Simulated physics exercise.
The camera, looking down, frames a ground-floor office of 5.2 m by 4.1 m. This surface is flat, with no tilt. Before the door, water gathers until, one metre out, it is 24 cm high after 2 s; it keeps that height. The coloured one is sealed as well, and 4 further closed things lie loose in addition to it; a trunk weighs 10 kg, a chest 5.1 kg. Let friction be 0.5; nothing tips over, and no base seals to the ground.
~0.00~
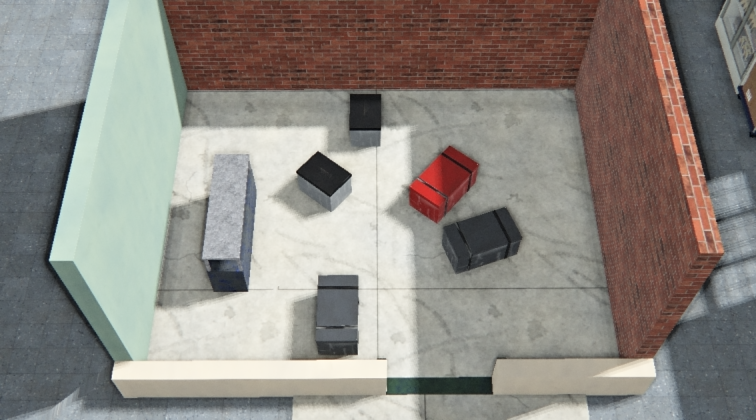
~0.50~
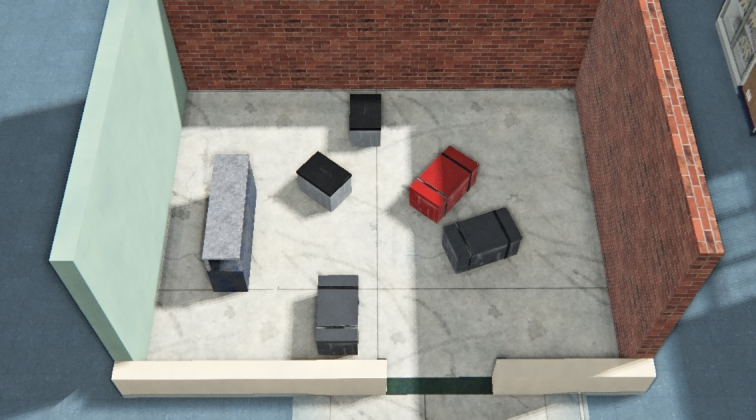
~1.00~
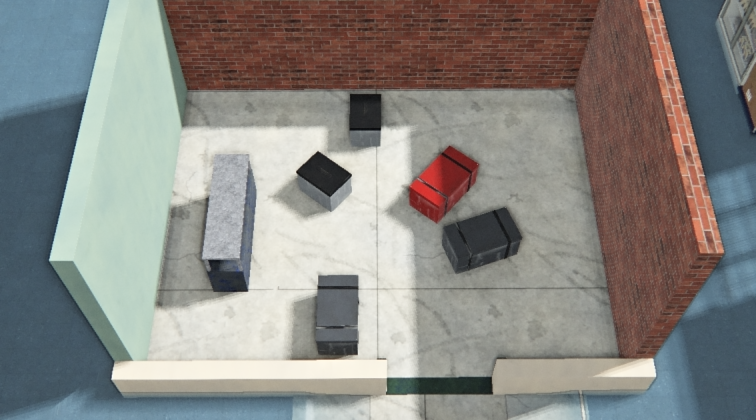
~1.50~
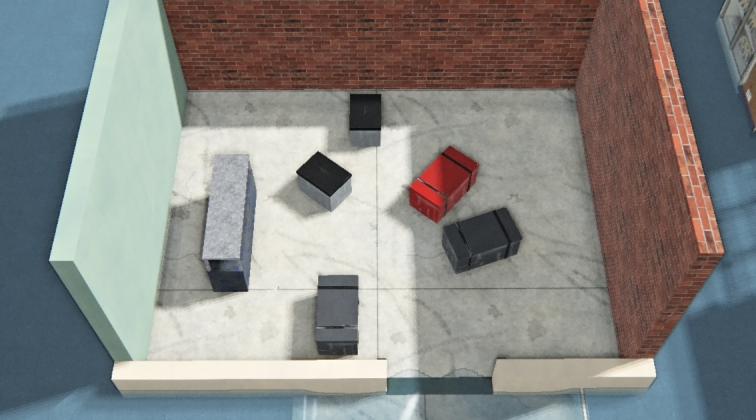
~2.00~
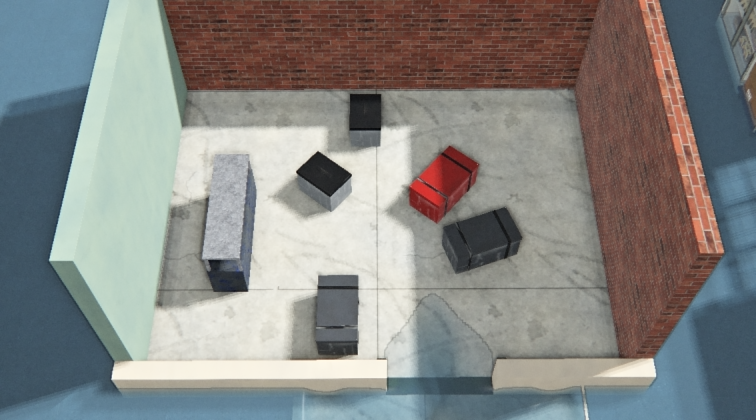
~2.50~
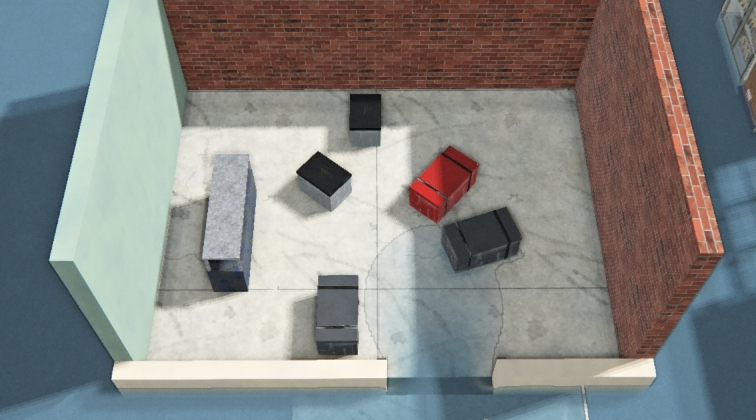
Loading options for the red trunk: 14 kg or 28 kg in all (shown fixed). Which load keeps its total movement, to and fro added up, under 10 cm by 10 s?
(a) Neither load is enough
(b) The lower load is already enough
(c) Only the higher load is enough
a, neither load is enough.
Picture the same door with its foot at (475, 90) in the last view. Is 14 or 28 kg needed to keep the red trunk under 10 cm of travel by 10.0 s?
Result: Neither option suffices.
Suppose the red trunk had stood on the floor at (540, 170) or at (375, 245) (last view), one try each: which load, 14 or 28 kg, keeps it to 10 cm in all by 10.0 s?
Log: Try 1 neither pick works; try 2 neither pick works.
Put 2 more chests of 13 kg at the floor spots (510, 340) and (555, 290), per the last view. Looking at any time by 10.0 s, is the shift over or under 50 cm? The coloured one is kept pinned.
First one: Inside the limit; second one: Inside the limit.
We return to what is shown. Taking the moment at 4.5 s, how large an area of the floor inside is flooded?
Some 14 m2.
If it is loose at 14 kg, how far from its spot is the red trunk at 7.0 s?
It would be some 140 cm from its spot.
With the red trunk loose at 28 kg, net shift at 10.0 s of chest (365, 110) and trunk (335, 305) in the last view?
Respectively 120 and 20 cm.
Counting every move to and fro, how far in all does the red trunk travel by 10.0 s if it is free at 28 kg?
I'd say close to 120 cm in total.
After 3.5 s the red trunk would be 23 cm from its start with 14 kg and 10 cm from its start with 28 kg; 5 cm of water round it then.
After 4.5 s the red trunk would be 117 cm from its start with 14 kg and 49 cm from its start with 28 kg; 5 cm of water round it then.
After 7.0 s the red trunk would be 147 cm from its start with 14 kg and 70 cm from its start with 28 kg; 8 cm of water round it then.
After 10.0 s the red trunk would be 177 cm from its start with 14 kg and 110 cm from its start with 28 kg; 11 cm of water round it then.
